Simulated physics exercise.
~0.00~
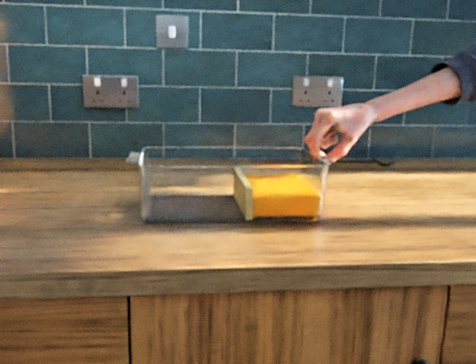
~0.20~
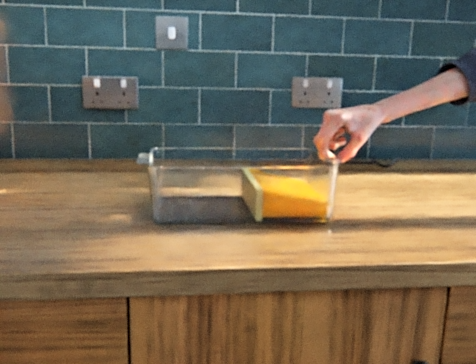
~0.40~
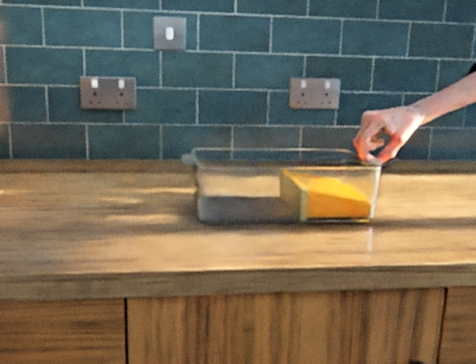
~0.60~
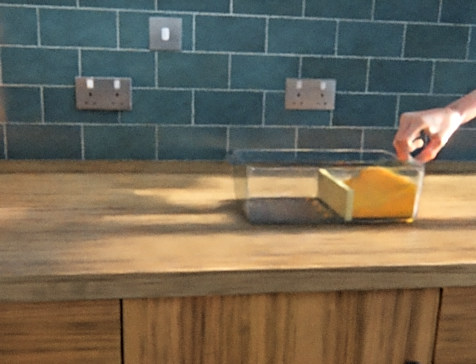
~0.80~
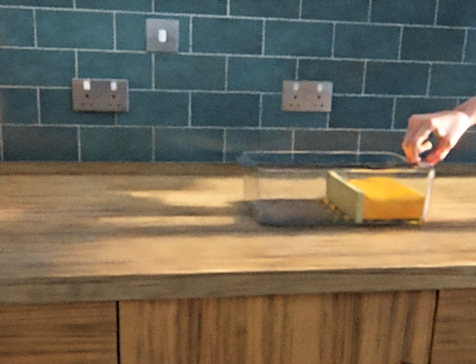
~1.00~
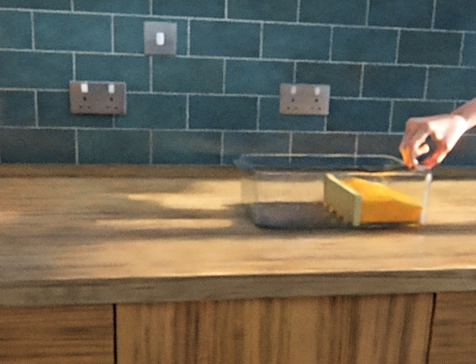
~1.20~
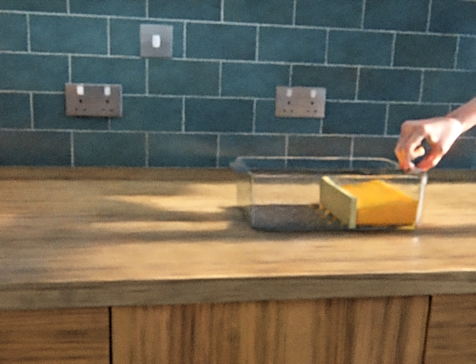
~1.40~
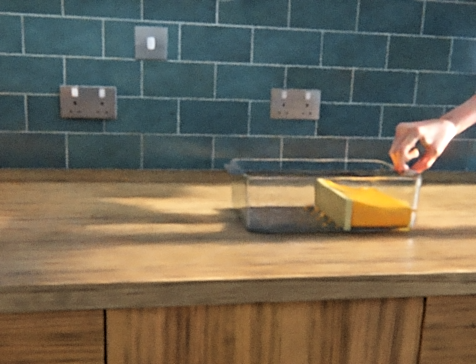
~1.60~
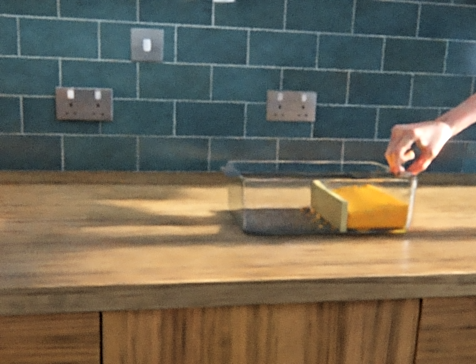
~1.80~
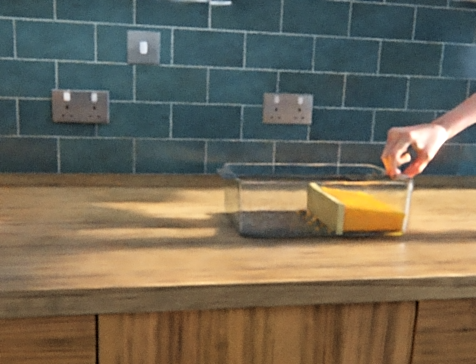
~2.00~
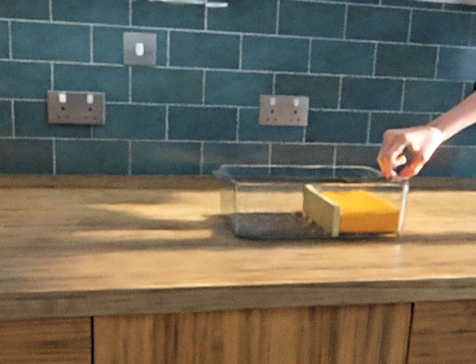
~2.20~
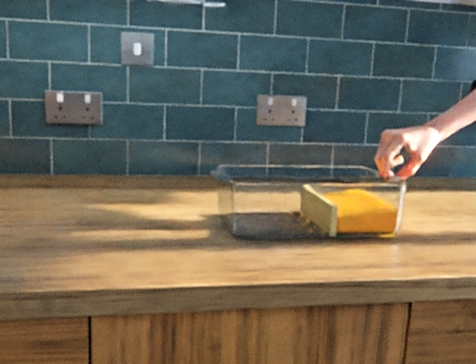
To begin with, a clear rectangular food box sits on a wooden worktop before blue-green tiles, with a low wall dividing it and orange-yellow juice filling only the right part. A hand at the upper right grips the box's right end and pulls it to the right in one smooth slide. As it moves, the juice tilts and sloshes against the upright divider, and a little gets into the left part. The box then stops, and the juice rocks a few times while the hand stays on the rim. Finally, the juice settles nearly level, almost all still on the right, with none spilled on the worktop.
